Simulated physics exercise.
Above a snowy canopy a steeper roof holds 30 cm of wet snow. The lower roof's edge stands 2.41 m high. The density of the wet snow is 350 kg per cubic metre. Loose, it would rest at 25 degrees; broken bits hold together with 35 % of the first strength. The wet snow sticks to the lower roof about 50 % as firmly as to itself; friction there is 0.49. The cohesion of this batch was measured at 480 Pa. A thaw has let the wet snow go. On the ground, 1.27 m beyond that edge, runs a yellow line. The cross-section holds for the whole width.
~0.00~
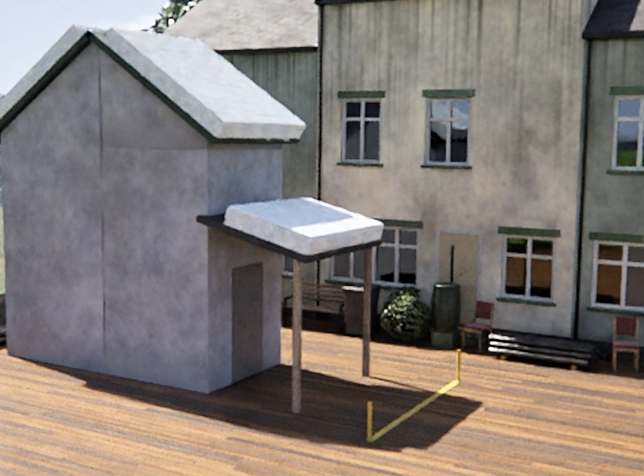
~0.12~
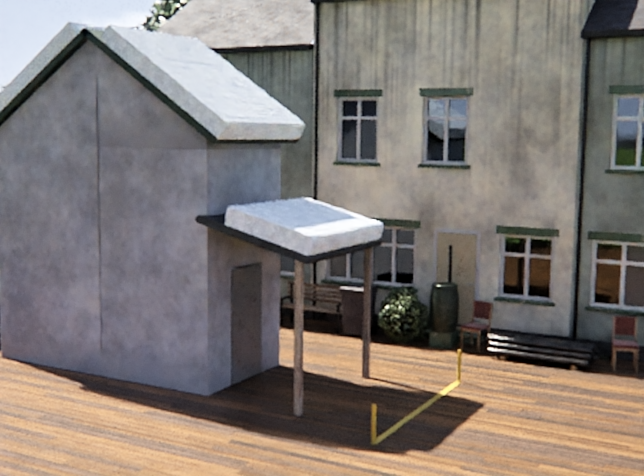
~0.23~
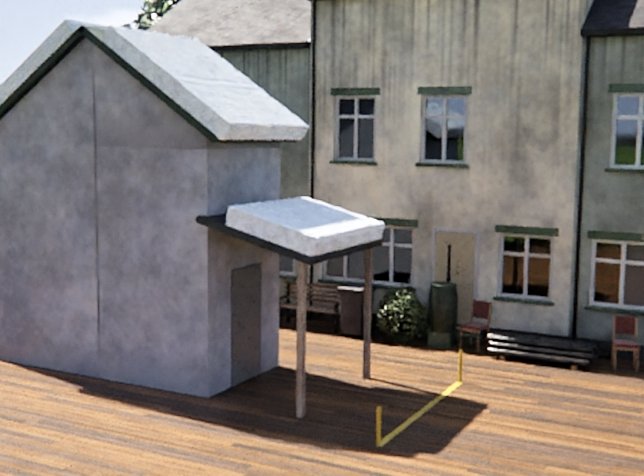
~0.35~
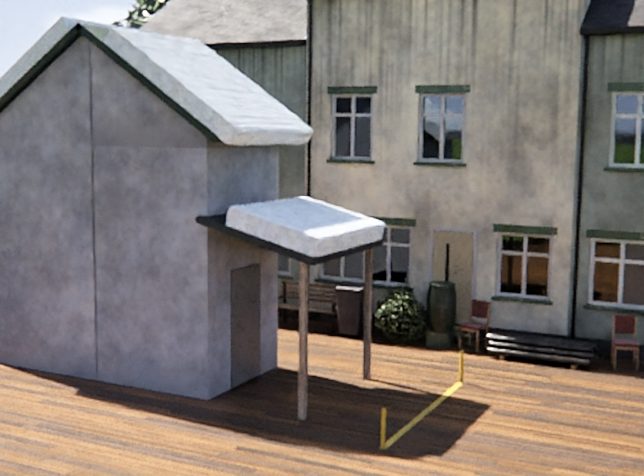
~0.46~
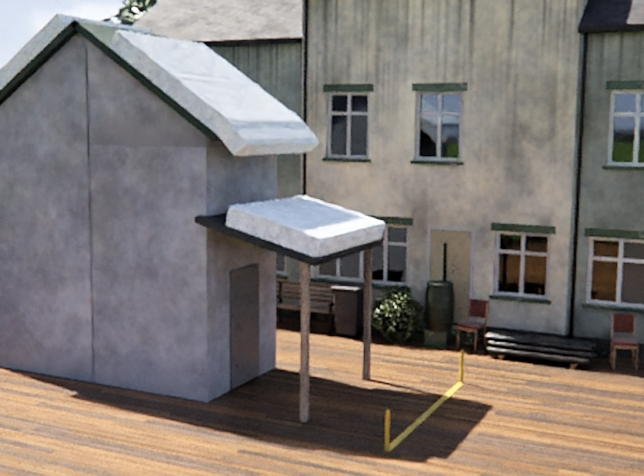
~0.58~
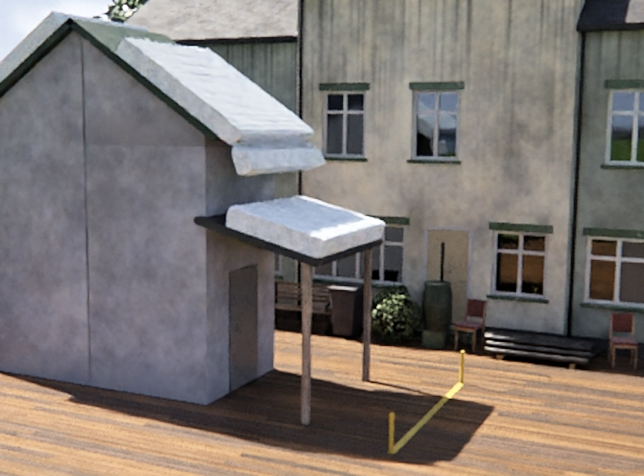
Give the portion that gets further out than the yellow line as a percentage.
Close to 54 per cent.
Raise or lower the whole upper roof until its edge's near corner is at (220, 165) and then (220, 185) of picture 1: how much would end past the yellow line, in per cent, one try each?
In turn about 45 %, 30 %.
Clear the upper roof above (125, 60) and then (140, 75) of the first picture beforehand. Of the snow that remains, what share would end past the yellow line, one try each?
In that order: 45 %, 40 %.
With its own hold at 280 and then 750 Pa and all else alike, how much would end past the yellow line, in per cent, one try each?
In turn about 55 %, 50 %.
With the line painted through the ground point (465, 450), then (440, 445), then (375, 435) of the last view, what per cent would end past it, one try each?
In that order: 35 %, 45 %, 60 %.
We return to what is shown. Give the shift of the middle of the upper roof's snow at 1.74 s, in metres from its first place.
Roughly 4.8 m.
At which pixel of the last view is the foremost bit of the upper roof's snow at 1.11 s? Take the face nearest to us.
At about (324, 236).
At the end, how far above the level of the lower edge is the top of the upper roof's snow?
About 0.7 m.
By 1.11 s, none is below the lower edge and 0 % is past the line.
By 1.74 s, 52 % is below the lower edge and 25 % is past the line.
By 2.37 s, 67 % is below the lower edge and 54 % is past the line.
By 3.00 s, 67 % is below the lower edge and 54 % is past the line.
By 3.10 s, at the end, 67 % is below the lower edge and 54 % is past the line.
